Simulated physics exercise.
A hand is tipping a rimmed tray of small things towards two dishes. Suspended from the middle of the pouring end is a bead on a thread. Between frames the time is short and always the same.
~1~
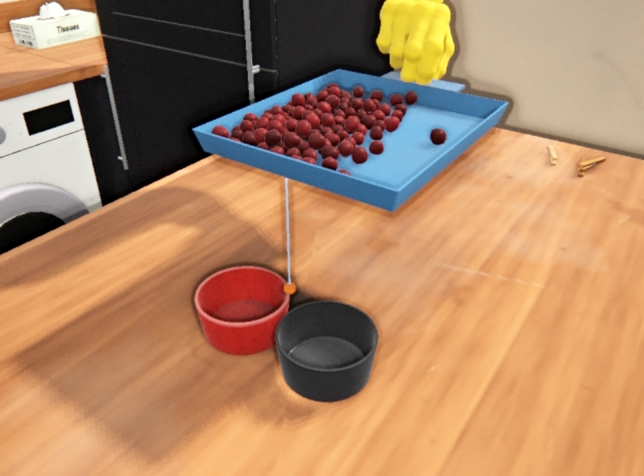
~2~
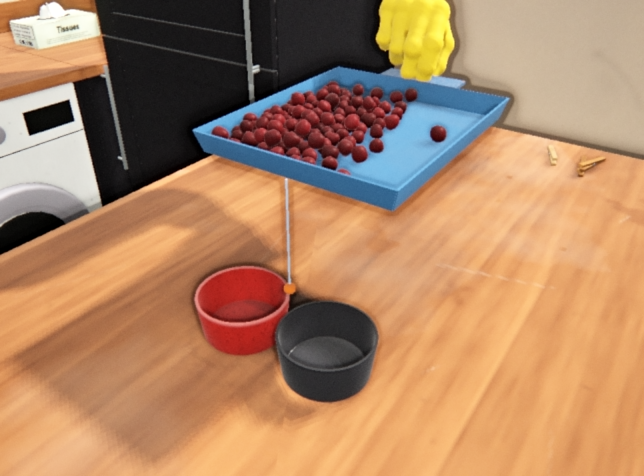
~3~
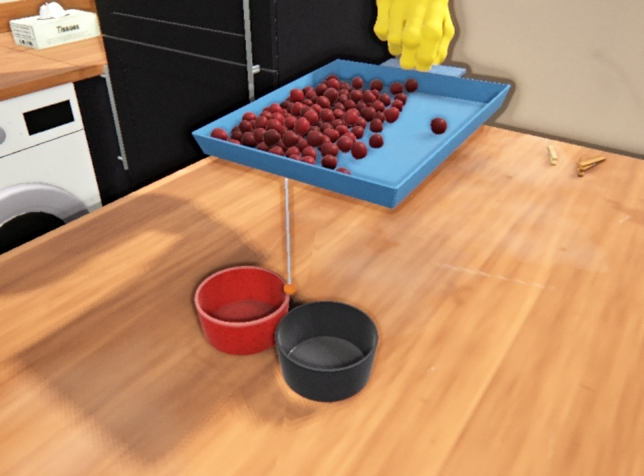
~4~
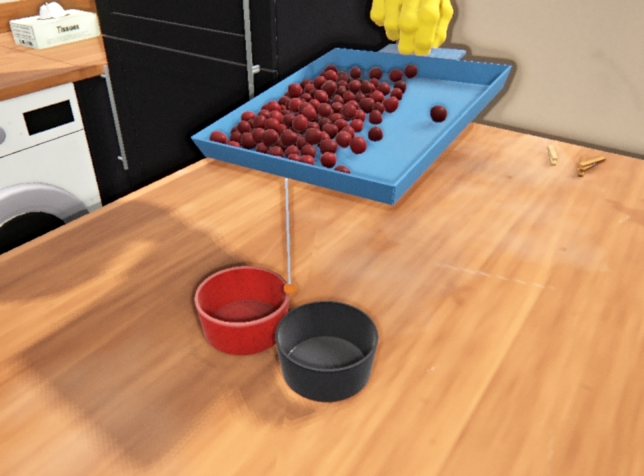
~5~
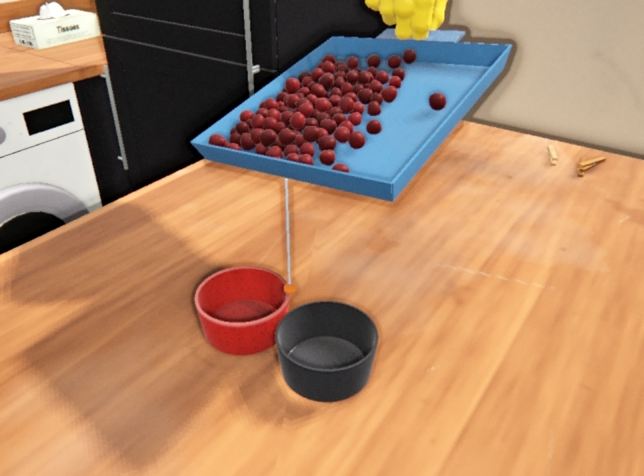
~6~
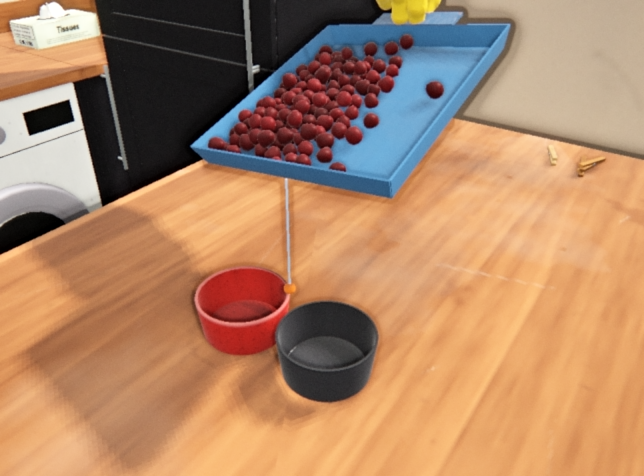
The clip opens with a yellow-gloved hand holding a level blue tray of dark red cherries above a red dish and a black dish on a wooden table. The hand then rises, lifting the tray's far side into a steepening tilt, its near left corner dipping slightly while the cherries stay aboard.
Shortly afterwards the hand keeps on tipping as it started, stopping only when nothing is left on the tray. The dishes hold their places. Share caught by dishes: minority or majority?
Compared with the spill, the catch will be smaller.
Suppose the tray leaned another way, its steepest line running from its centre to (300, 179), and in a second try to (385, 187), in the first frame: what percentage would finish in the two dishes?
Roughly 20 percent, then 40 percent.
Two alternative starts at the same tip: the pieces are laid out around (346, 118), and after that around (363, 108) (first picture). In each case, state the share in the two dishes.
It comes to about 30 per cent the first time and about 30 per cent the second.
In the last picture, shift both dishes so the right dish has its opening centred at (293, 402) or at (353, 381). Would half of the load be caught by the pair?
Result, first setup: A minority share; second setup: A minority share.
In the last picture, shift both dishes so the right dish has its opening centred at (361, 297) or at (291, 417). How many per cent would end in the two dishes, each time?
0 and 0 %.
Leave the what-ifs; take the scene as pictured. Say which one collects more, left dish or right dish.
Observation: The one at left.
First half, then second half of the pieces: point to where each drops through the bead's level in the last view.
The first part at (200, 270); the rest at (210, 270).
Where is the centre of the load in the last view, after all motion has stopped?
About (195, 318).
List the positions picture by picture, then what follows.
Corners of the pouring end at (202, 129) and (395, 186), level; middle of the load at (317, 116), dried cherries; left dish at (212, 333); right dish at (297, 379); bead on its thread at (290, 288), in the first frame.
Corners of the pouring end at (202, 129) and (394, 185), level; middle of the load at (316, 115), in the second frame.
Corners of the pouring end at (201, 132) and (393, 183), tipped barely, lowest at the left corner; middle of the load at (315, 112), in the third frame.
Corners of the pouring end at (200, 136) and (391, 180), tipped a little, lowest at the left corner; middle of the load at (314, 107), in the fourth frame.
Corners of the pouring end at (199, 139) and (389, 177), tipped a little, lowest at the left corner; middle of the load at (311, 102), in the fifth frame.
Corners of the pouring end at (199, 143) and (386, 175), tipped clearly, lowest at the left corner; middle of the load at (308, 98); left dish at (212, 333); right dish at (297, 379), in the sixth frame.
Soon after the last picture, tray tipped steeply; nearly all on the tray; a stray few in the air.
A little later, tray tipped right over; most on the tray; a small part in the left dish; a small part outside both; a small part in the air.
Later still, tray tipped past a quarter turn; about a third in the left dish; about two thirds outside both.
At rest, tray tipped past a quarter turn; none in the right dish; about a third in the left dish; about two thirds outside both.
